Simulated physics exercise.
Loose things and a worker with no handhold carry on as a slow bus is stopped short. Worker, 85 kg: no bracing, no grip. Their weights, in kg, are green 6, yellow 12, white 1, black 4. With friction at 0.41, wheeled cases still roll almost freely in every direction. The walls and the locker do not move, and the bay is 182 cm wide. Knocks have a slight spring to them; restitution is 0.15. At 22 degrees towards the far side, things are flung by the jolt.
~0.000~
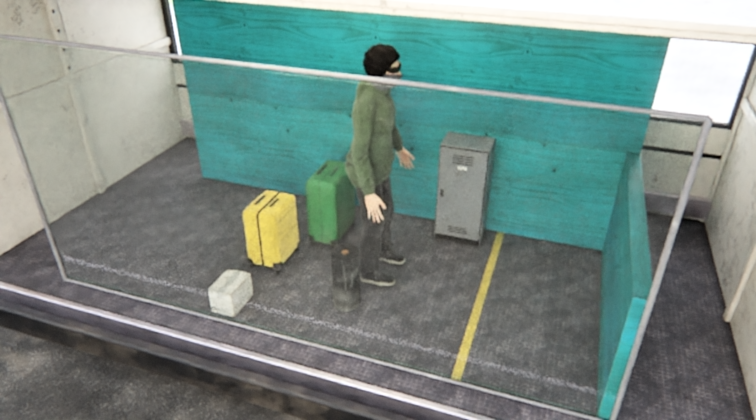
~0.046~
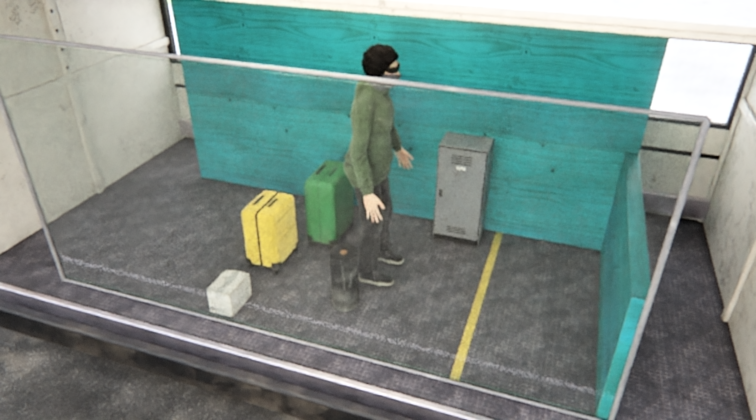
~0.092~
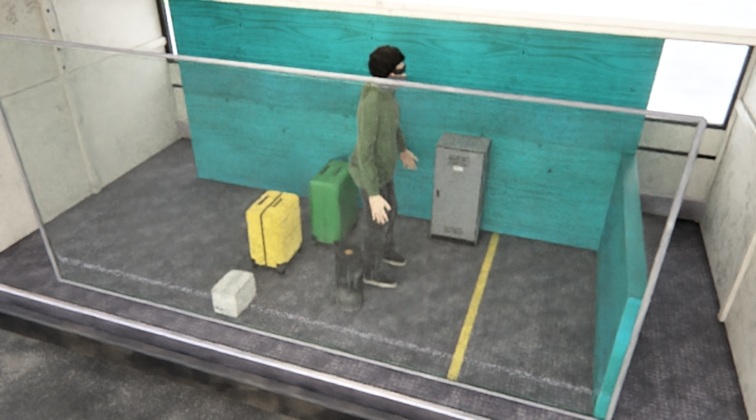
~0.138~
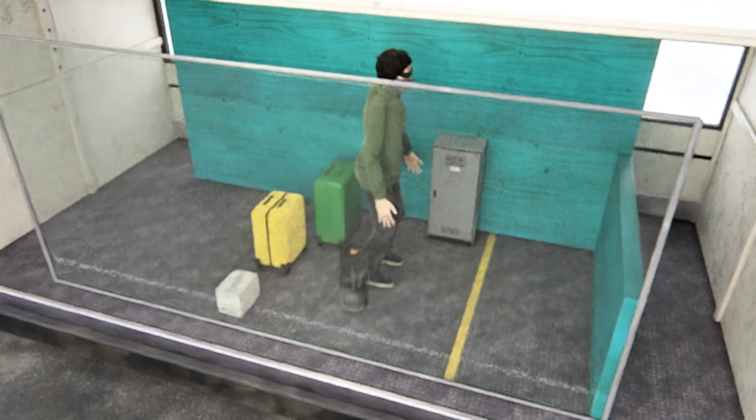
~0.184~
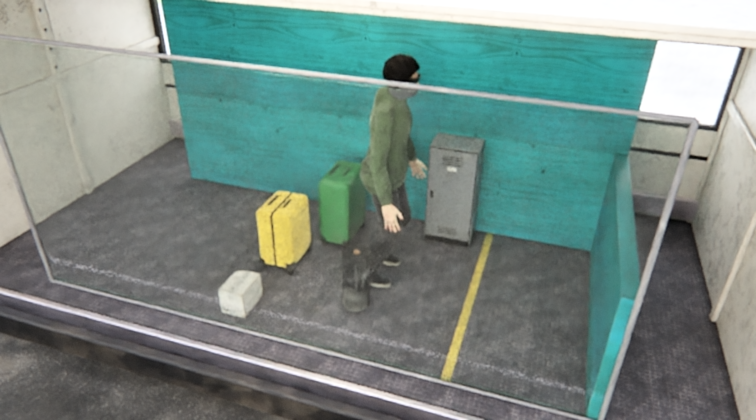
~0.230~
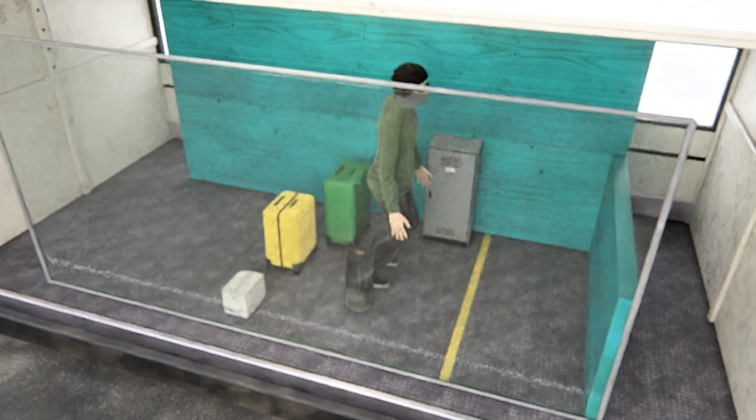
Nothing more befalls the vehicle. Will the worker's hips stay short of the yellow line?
Yes - the worker's hips will stop before the yellow line.
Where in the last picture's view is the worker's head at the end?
The head ends at about (491, 258).
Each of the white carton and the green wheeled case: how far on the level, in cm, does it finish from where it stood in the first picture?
Shift: White carton 25; green wheeled case 70.
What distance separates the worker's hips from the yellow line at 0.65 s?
Around 45 cm shy of it.
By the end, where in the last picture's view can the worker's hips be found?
Somewhere close to (428, 226).
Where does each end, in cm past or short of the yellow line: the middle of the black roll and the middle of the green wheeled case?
Black roll: 70 cm short; green wheeled case: 70 cm short.
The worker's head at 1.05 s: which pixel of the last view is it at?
It would sit at about pixel (490, 251) then.
After 0.40 s the worker's hips are 49 cm short of the yellow line, near (419, 212) in the last picture's view.
After 0.65 s the worker's hips are 46 cm short of the yellow line, near (427, 222) in the last picture's view.
After 1.05 s the worker's hips are 43 cm short of the yellow line, near (428, 228) in the last picture's view.
By 1.8 s, green wheeled case stops short of the yellow line; yellow wheeled case stops short of the yellow line; white carton stops short of the yellow line; black roll stops short of the yellow line; worker's hips stop short of the yellow line.
